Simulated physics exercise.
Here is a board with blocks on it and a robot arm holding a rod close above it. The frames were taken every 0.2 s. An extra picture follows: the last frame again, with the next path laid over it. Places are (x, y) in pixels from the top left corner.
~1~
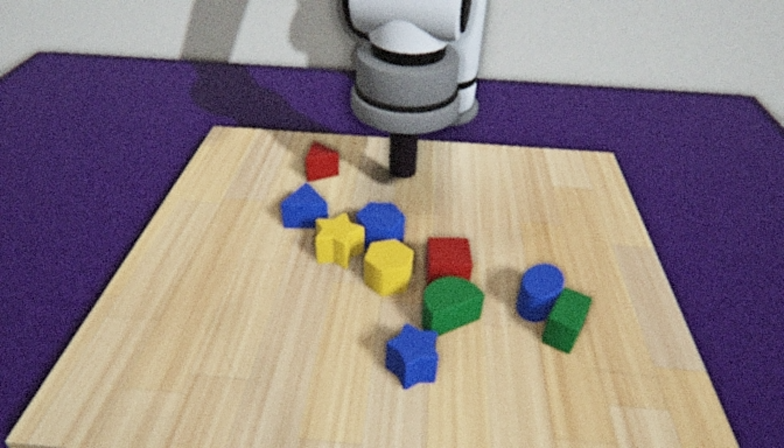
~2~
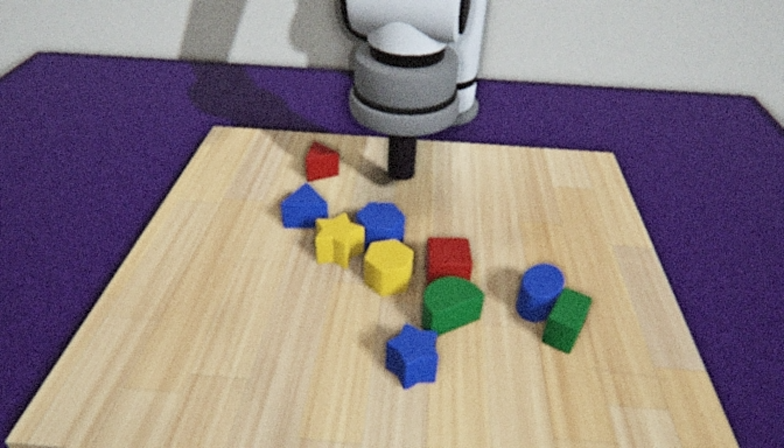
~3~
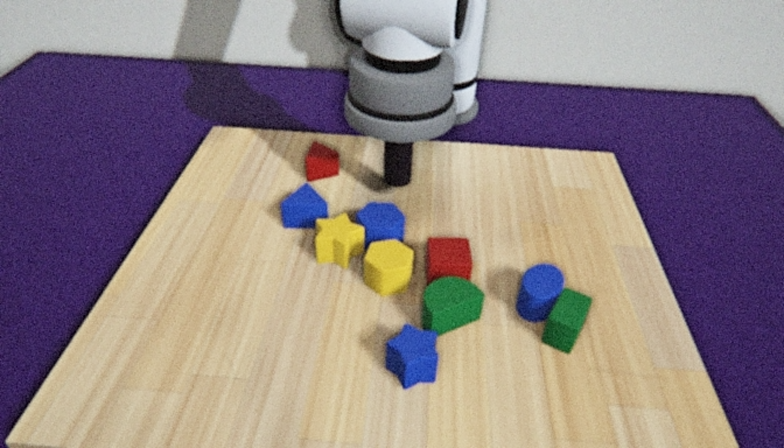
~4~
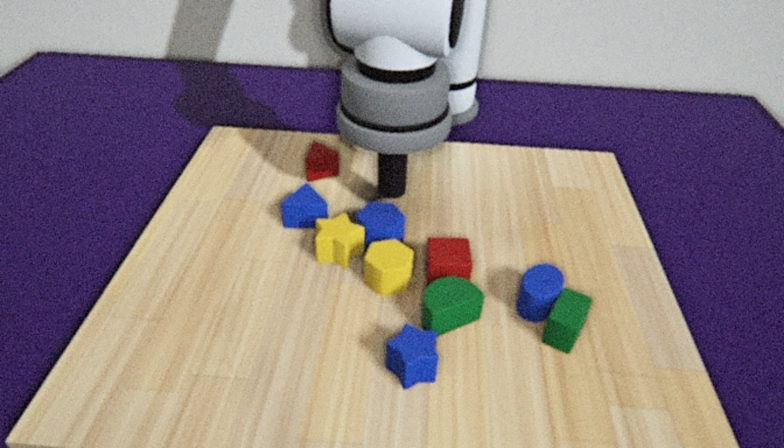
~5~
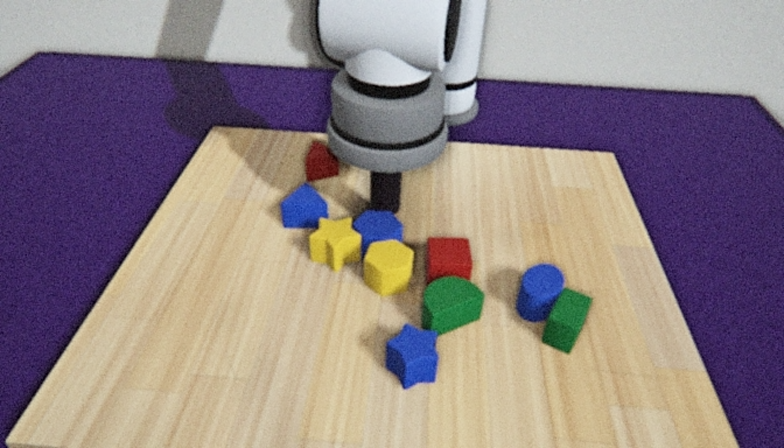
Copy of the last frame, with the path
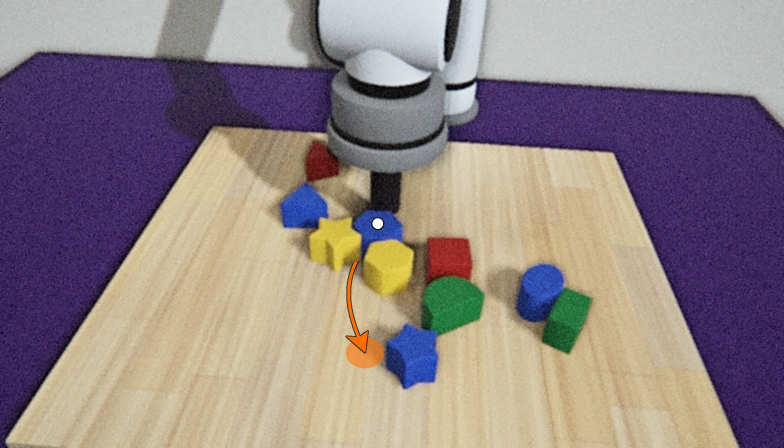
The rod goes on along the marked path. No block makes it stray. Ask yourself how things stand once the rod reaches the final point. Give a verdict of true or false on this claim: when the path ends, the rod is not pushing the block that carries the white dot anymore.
Answer: False.
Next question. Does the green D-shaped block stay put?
Short answer: No.
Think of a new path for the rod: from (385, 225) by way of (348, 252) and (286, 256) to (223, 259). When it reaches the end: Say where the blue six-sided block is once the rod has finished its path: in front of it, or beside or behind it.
Gone from the front.
Drawn move, from (385, 225) through (358, 258) and (349, 302) to (365, 353); the dot is on the blue six-sided block.
The first path, step by step. One third of the way, rod at (357, 241); yellow star block at (316, 241), turned 60° clockwise; blue six-sided block at (365, 262), turned 30° anticlockwise; yellow six-sided block at (396, 289), turned 15° anticlockwise.
Two thirds of the way, rod at (349, 284); yellow star block at (312, 248), turned 105° clockwise; blue six-sided block at (371, 308), turned 60° anticlockwise; yellow six-sided block at (420, 323), turned 45° anticlockwise; blue star block at (429, 366), turned 35° clockwise; green D-shaped block at (458, 295), turned 20° anticlockwise.
At the end, rod at (365, 334); yellow star block at (312, 248), turned 105° clockwise; blue six-sided block at (404, 352), turned 95° anticlockwise; yellow six-sided block at (457, 341), turned 80° anticlockwise; blue star block at (445, 382), turned 85° clockwise; green D-shaped block at (461, 296), turned 35° anticlockwise.
